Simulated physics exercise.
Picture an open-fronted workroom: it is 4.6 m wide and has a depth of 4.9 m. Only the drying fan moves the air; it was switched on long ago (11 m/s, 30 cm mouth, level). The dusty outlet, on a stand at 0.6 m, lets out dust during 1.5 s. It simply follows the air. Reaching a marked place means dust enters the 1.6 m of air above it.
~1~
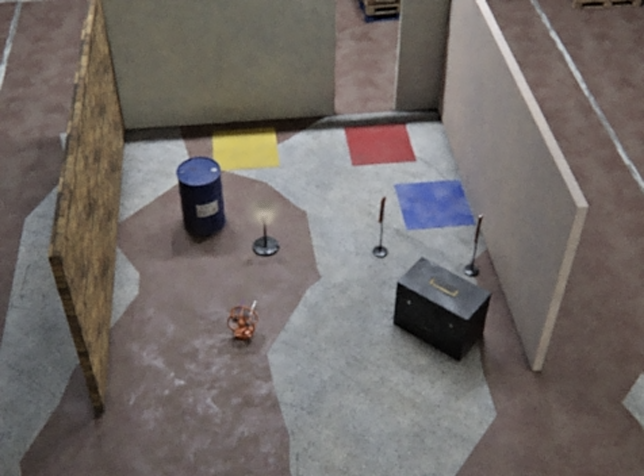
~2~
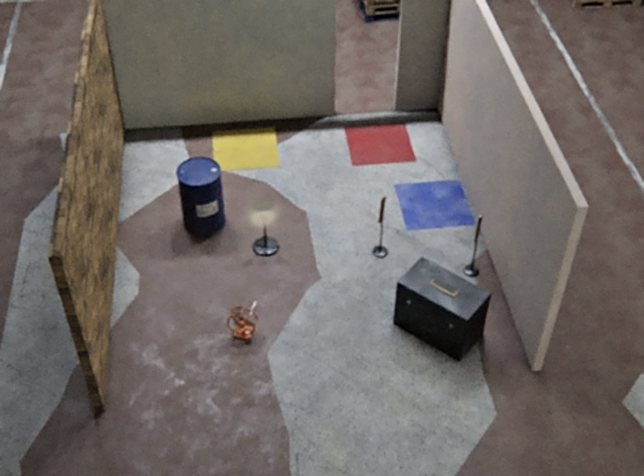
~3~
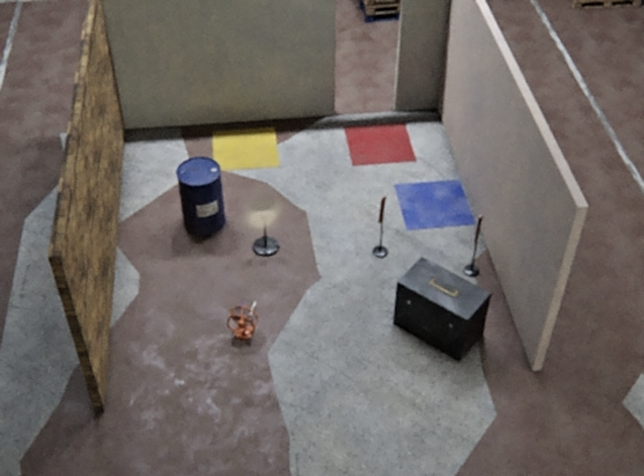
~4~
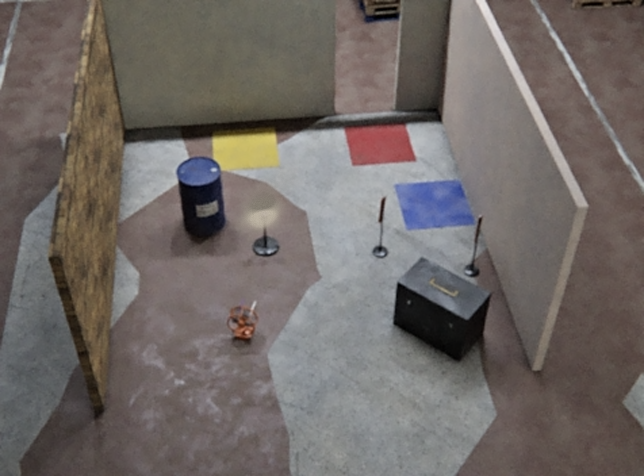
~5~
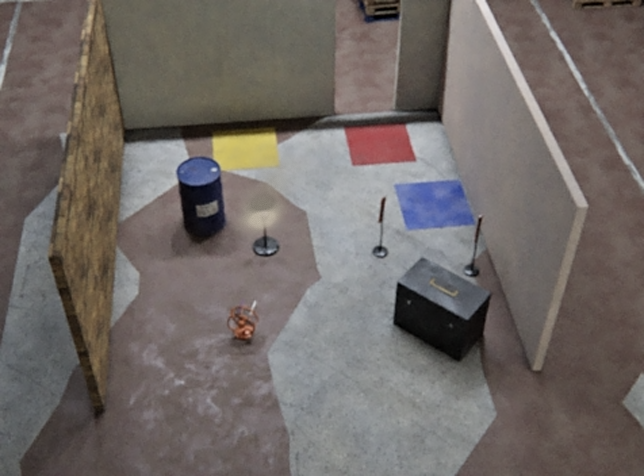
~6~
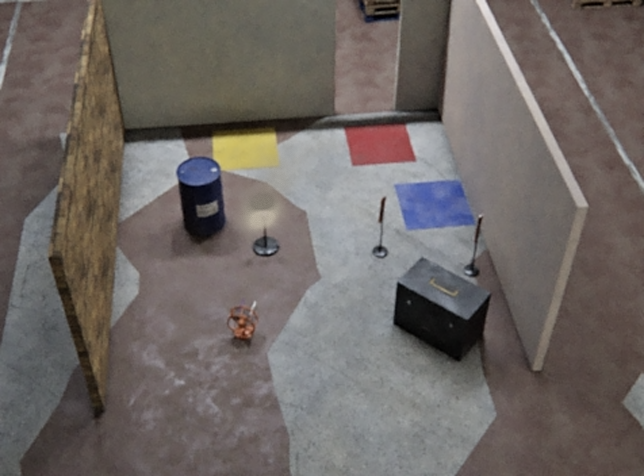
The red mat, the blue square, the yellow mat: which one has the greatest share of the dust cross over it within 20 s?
I would say yellow.
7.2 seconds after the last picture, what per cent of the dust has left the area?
80 %.
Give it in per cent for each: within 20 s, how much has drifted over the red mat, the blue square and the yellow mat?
About 5 per cent red, 0 per cent blue and 40 per cent yellow.
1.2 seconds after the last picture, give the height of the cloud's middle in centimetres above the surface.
Middle height: Approx. 40 cm.
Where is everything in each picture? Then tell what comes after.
In the first frame, the dust is thickest near (265, 212), the dusty outlet on a stand stands at (264, 219) and the drying fan is at (243, 321).
In the second frame, the dust is thickest near (262, 213), the red mat is centred on (379, 144), the yellow mat is centred on (245, 149) and the blue square is centred on (434, 204).
In the third frame, the dust is thickest near (262, 213), a ribbon ends at (476, 242) and a ribbon ends at (381, 222).
In the fourth frame, the dust is thickest near (263, 211) and reaches out to (282, 180), the top of a barrel is at (198, 171) and the top of a packing case is at (444, 287).
In the fifth frame, the dust is thickest near (264, 210) and reaches out to (292, 160).
In the sixth frame, the dust is thickest near (264, 208) and reaches out to (301, 138), a ribbon ends at (476, 242) and a ribbon ends at (381, 222).
Then, 1.2 s after the last picture we count, 4 % has passed over the red mat, 25 % over the yellow mat and 0 % over the blue square, with 94 % still about or yet to come, and the middle of the rest is near (266, 114).
Then, 3.2 s after the last picture we count, 6 % has passed over the red mat, 43 % over the yellow mat and 0 % over the blue square, with 53 % still about or yet to come, and the middle of the rest is near (161, 57).
Then, 7.2 s after the last picture we count, 6 % has passed over the red mat, 43 % over the yellow mat and 0 % over the blue square, with 25 % still about or yet to come, and the middle of the rest is near (117, 147).
Then, 19.2 s after the last picture we count, 7 % has passed over the red mat, 43 % over the yellow mat and 0 % over the blue square, with 6 % still about or yet to come.
